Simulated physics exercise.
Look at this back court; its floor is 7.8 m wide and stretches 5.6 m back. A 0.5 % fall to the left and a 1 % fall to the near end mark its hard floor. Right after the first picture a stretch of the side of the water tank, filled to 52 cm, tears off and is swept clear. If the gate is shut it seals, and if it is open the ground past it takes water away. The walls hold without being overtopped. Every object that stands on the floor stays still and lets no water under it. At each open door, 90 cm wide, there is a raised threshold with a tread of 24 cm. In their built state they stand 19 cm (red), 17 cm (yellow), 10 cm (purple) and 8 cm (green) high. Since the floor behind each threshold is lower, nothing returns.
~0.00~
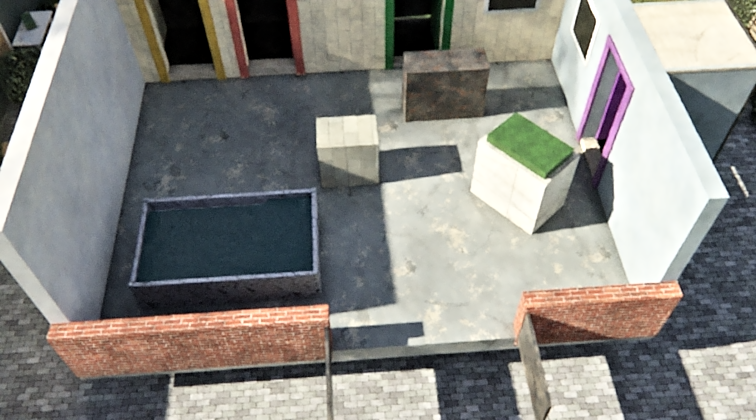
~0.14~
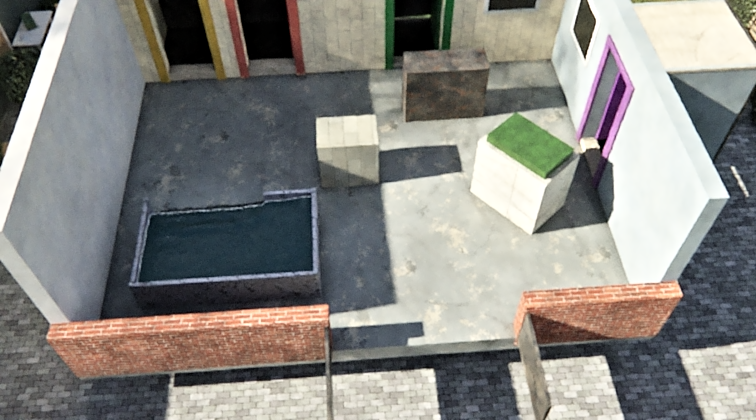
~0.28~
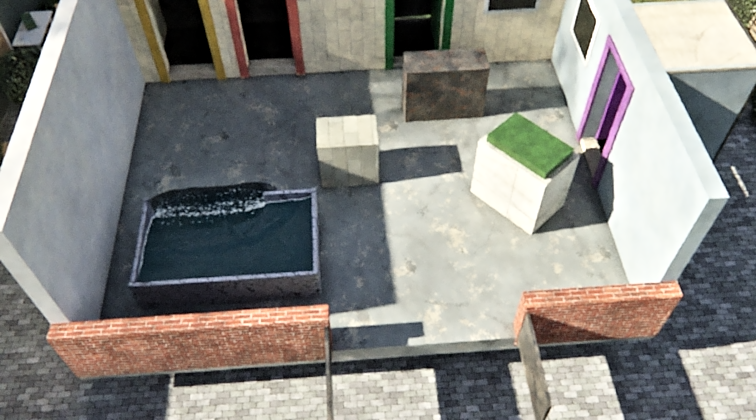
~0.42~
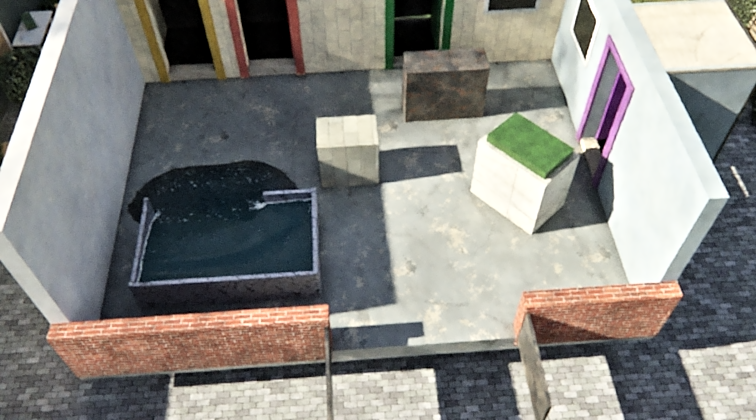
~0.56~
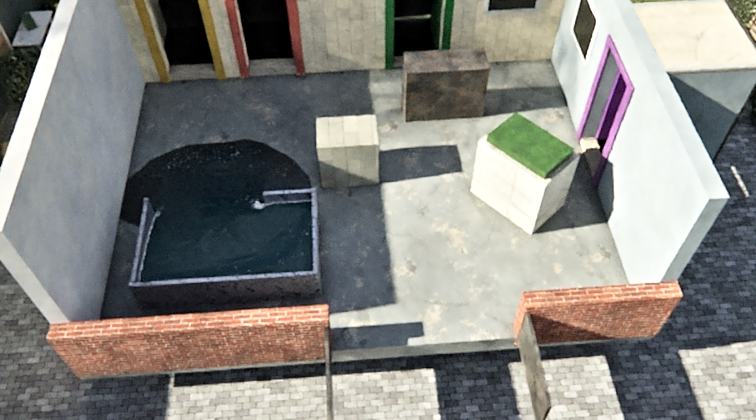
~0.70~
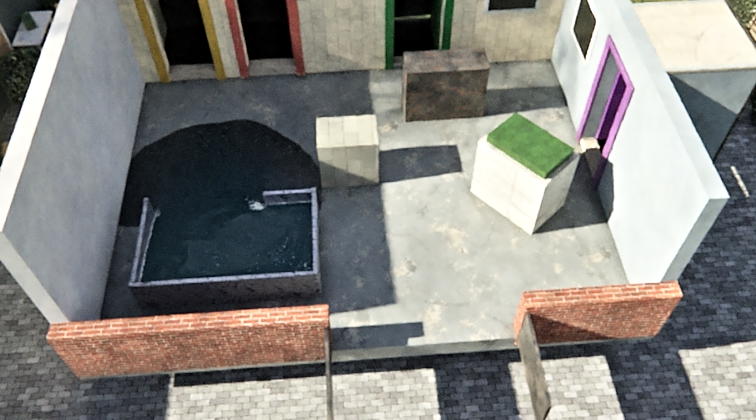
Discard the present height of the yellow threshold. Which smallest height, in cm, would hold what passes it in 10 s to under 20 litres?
It would have to be roughly 23 cm high.
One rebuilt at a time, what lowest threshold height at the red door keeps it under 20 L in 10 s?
At the red door it takes roughly 14.5 centimetres.
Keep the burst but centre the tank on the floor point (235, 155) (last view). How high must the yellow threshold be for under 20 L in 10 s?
Roughly 33 centimetres.
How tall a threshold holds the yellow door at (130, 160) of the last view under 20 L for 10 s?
Minimum: Close to 13.0 cm.
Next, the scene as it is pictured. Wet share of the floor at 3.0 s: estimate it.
Around 30 per cent of the floor.
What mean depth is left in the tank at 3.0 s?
It averages roughly 16 centimetres.
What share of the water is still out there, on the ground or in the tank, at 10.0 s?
I'd put it at about 94 per cent.
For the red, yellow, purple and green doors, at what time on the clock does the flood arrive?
The red door at 1.2 s, the yellow door at 1.1 s, the purple door at 6.0 s, the green door at 2.6 s.
After 1.4 s water covers 25 % of the floor, deepest (26 cm) near (213, 79); 12 cm at the yellow door, 0 litres in over its 17 cm threshold.
After 3.0 s water covers 30 % of the floor, deepest (28 cm) near (160, 115); 25 cm at the yellow door, 50 litres in over its 17 cm threshold.
After 10.0 s water covers 90 % of the floor, deepest (12 cm) near (637, 313); 3 cm at the yellow door, 68 litres in over its 17 cm threshold.
At the yellow door as built, the water arrived by 1.2 s and peaked near 29 cm at 2.4 s.
With a threshold of 20 cm, 38 litres would have come in within the 10 s; with 27 cm, 6 litres. So under 20 litres takes about 23 cm.
